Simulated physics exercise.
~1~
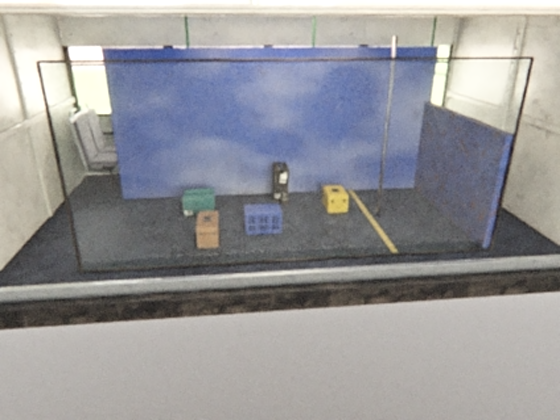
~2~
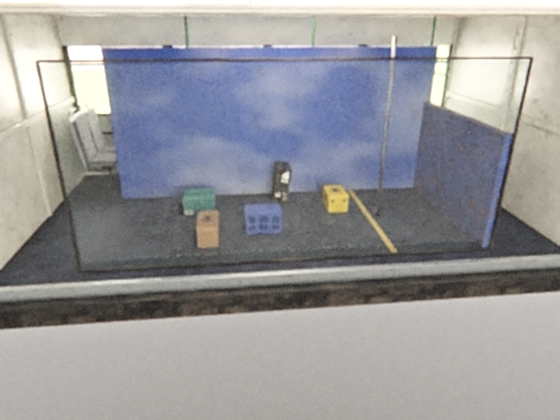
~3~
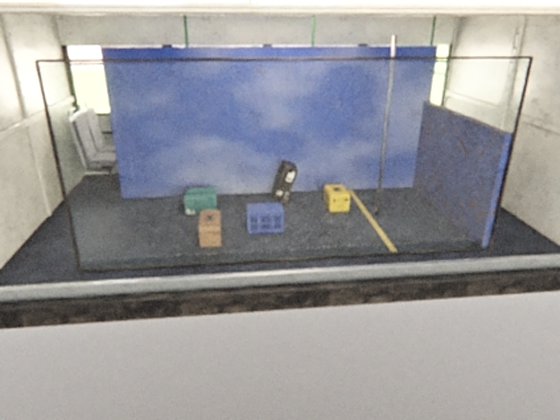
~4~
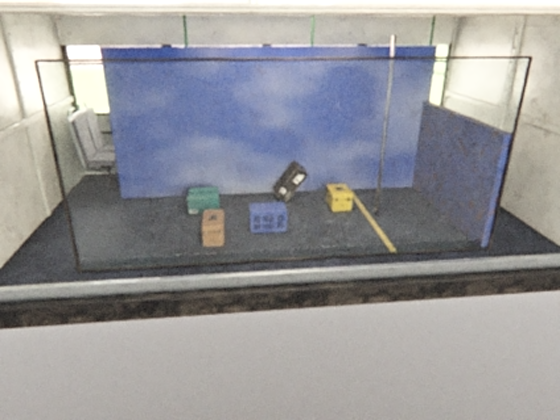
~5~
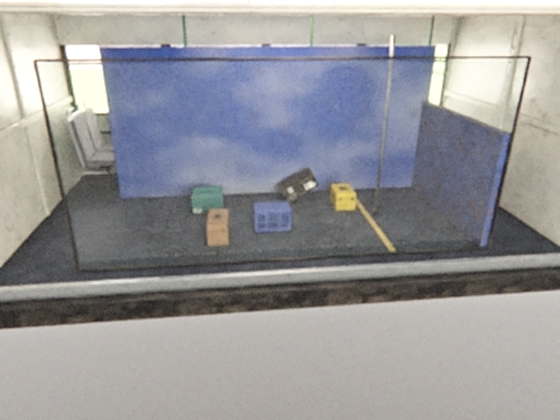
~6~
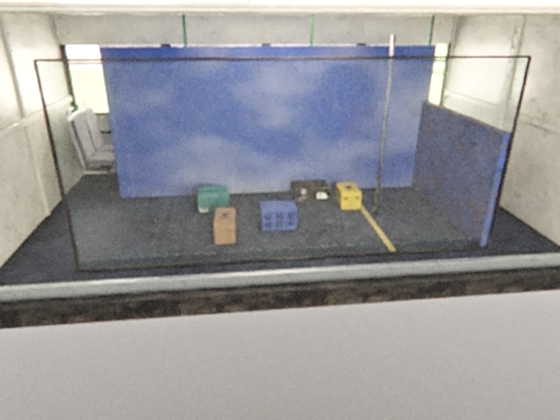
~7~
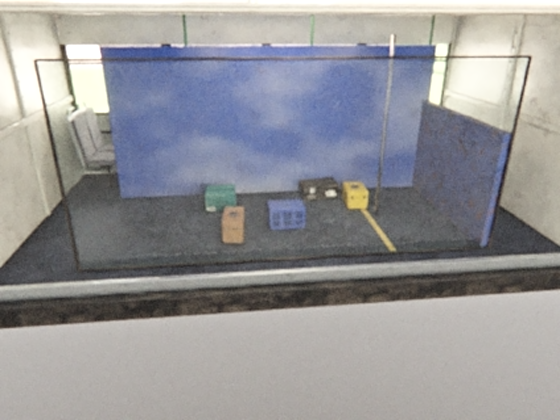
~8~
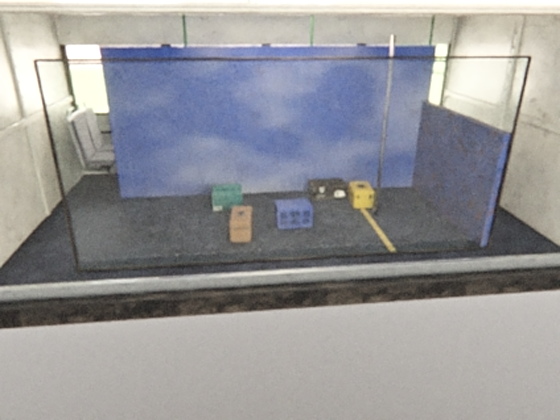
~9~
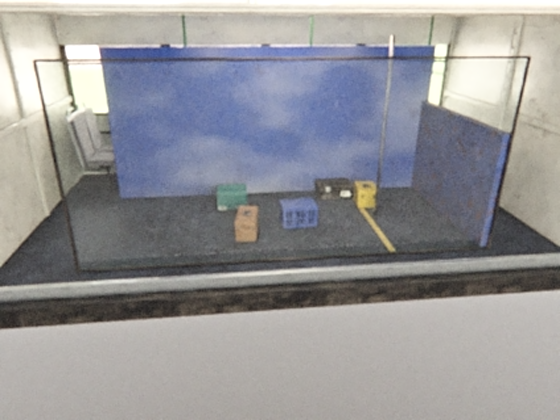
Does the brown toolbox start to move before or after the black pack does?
It starts after the black pack. The pack is already leaning over to the right while the brown toolbox is still in its place, and the toolbox only begins to slide later.
To begin with, a black pack stands upright on the dark floor of a bay with a blue back wall, among a teal carton, a brown toolbox, a blue crate and a yellow toolbox. The pack leans to the right while the things around it barely shift. It tips over onto its side as the others begin to slide right. All five then drift right across the floor, the fallen pack following behind the yellow toolbox. By the end, the yellow toolbox is over the yellow line, and the other four are short of it.
